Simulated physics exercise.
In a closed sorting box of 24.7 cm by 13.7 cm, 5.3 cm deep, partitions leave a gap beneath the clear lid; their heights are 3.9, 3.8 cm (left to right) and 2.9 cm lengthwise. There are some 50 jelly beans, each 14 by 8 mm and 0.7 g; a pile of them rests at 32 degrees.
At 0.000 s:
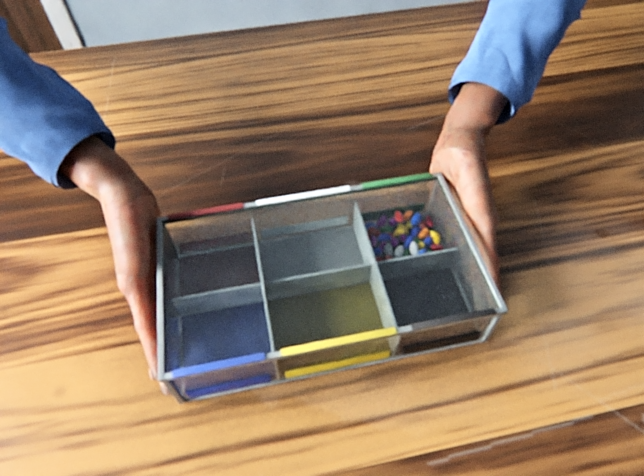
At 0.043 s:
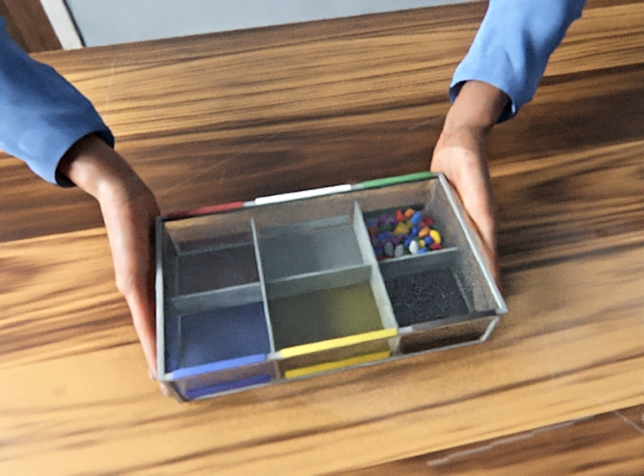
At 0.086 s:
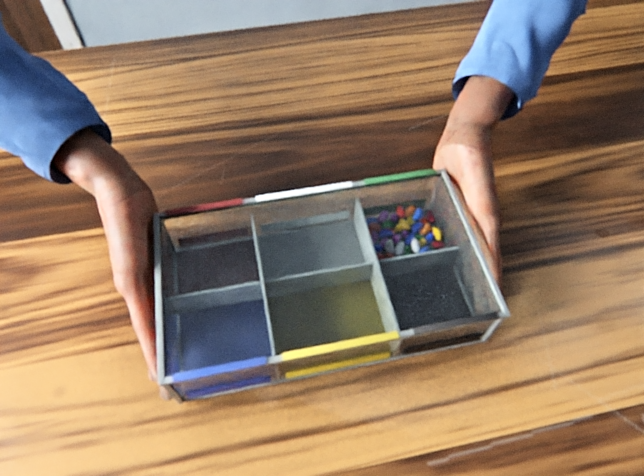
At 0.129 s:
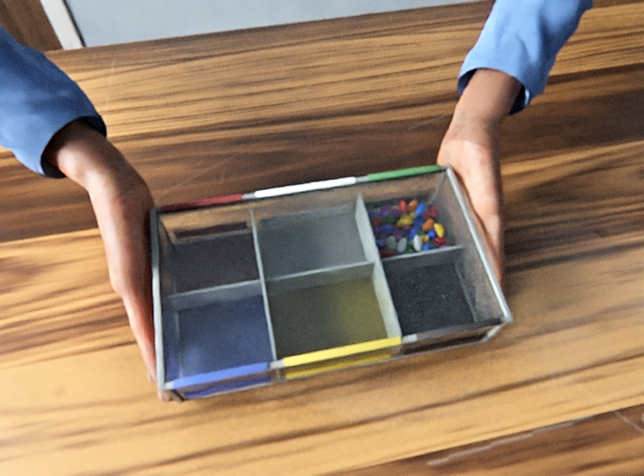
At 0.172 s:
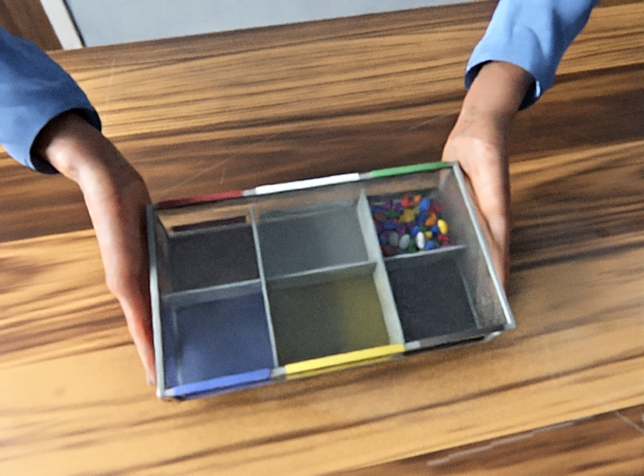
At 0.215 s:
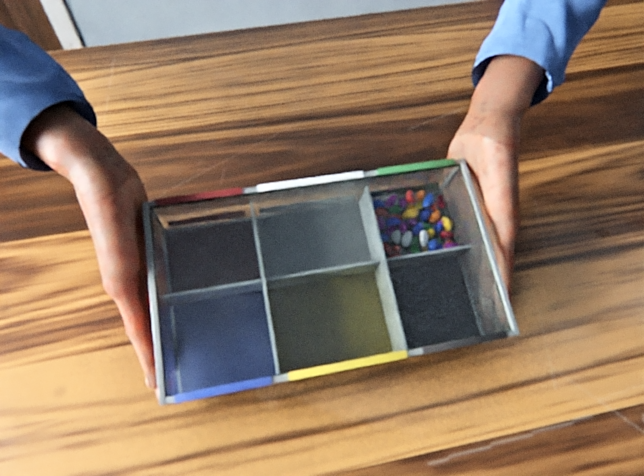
Two hands gradually tilt a clear-lidded box with colorful beans in its back right compartment.
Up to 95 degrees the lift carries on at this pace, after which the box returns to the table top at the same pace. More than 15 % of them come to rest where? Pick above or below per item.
Red compartment = below; blue compartment = below; green compartment = above; yellow compartment = below; white compartment = below; black compartment = above.
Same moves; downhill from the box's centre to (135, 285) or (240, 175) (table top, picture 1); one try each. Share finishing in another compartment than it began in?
That would be close to 45 per cent and then close to 5 per cent.
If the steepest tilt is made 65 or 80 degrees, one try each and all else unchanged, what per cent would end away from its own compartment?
About 5 and about 25 per cent, in that order.
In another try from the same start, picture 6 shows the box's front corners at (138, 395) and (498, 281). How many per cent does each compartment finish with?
By the end red holds 0%, blue holds 20%, green holds 20%, yellow holds 45%, white holds 5% and black holds 5%.
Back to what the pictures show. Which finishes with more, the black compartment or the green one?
I'd say the black side has more in it.
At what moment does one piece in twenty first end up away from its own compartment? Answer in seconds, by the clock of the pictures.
That happens at about 0.90 s on the clock.
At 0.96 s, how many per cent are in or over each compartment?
Shares - red: 0, blue: 0, green: 85, yellow: 0, white: 0, black: 15.
After 0.96 s, tilt 95 degrees; green 85 %, black 15 %.
After 1.45 s, tilt 41 degrees; green 25 %, black 75 %.
After 2.01 s, tilt 0 degrees; green 25 %, black 75 %.
At rest (2.5 s), red 0 %, blue 0 %, green 25 %, yellow 0 %, white 0 %, black 75 %.
